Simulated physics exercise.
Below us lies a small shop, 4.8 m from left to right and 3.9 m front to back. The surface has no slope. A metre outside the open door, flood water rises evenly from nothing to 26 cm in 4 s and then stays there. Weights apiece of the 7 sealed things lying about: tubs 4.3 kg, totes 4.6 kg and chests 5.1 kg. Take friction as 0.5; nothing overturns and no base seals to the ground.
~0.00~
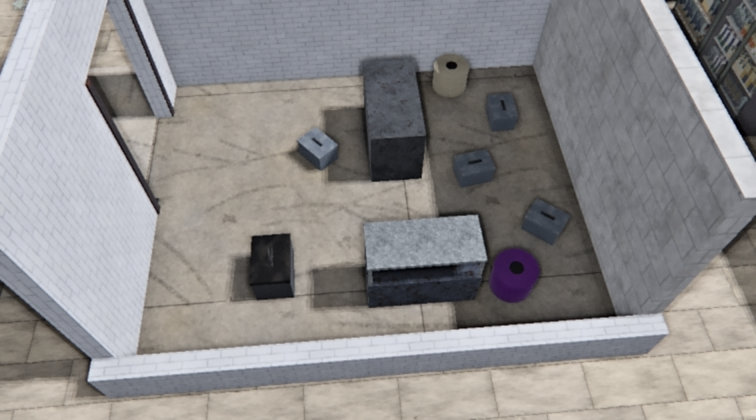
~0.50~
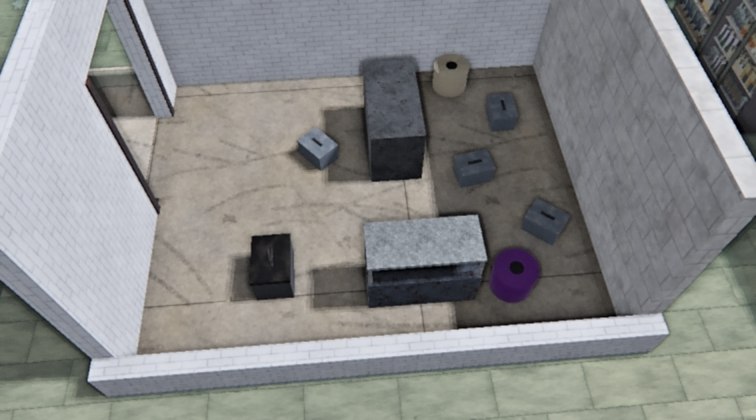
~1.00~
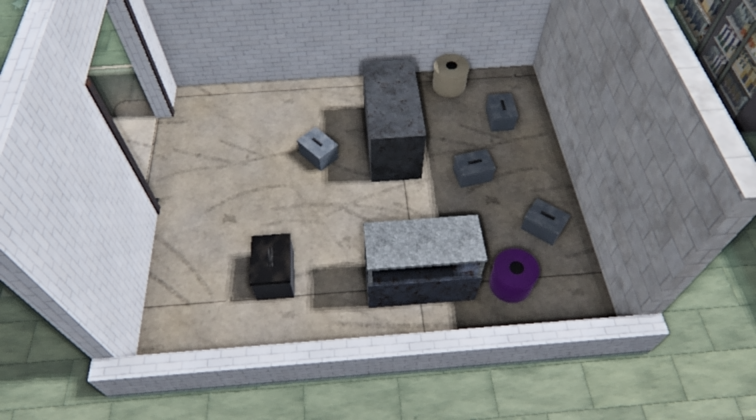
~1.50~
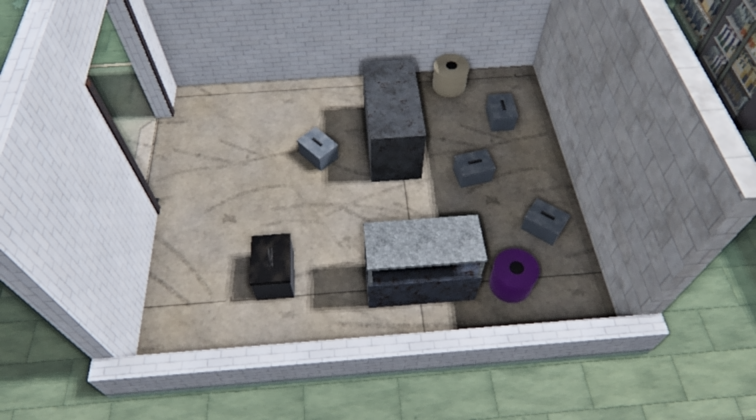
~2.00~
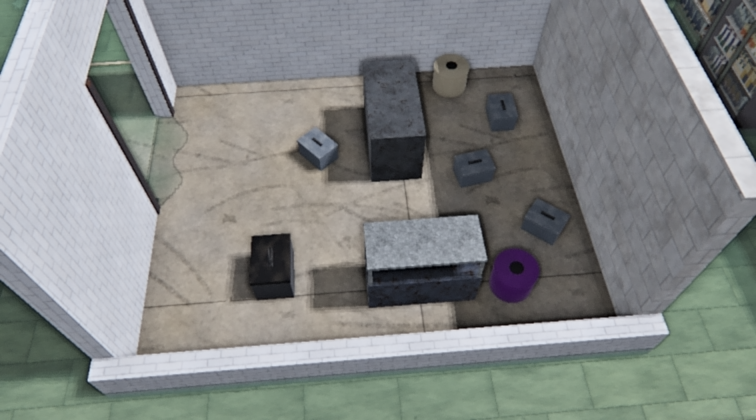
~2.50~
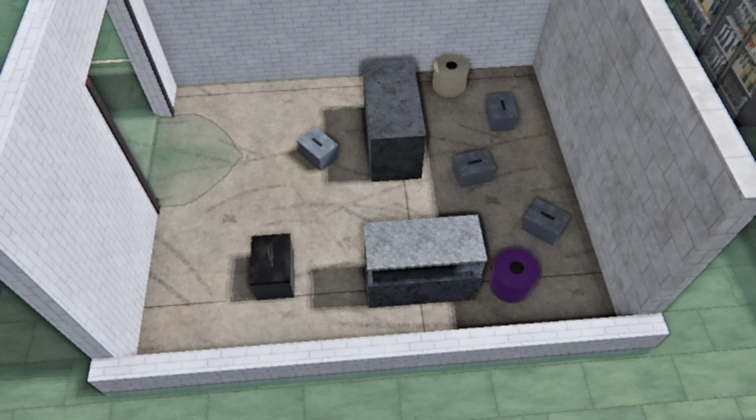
Greenish water covering the paving outside a small walled shop, then spreading through the left doorway across the floor, furnishings staying still.
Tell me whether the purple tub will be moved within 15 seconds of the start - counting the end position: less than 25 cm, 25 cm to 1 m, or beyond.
Purple tub moves a short way.
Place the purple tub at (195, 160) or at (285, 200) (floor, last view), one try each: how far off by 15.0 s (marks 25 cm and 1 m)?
In turn: It travels far; it travels far.
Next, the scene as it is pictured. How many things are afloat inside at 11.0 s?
At that moment 7.
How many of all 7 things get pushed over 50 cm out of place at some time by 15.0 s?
That makes 7.
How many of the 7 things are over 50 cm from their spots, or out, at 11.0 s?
By then 6.
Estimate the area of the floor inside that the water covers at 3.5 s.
Roughly 3.5 m2.
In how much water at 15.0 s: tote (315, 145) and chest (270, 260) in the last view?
Roughly 15 and 15 cm.
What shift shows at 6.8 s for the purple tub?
Roughly 0 cm by then.
After 3.5 s the purple tub is near (517, 268), 0.0 m from its start, aground; 0 afloat.
After 6.8 s the purple tub is near (517, 268), 0.0 m from its start, aground; 5 afloat.
After 11.0 s the purple tub is near (511, 260), 0.1 m from its start, afloat; 7 afloat.
After 15.0 s the purple tub is near (590, 285), 0.7 m from its start, afloat; 7 afloat.
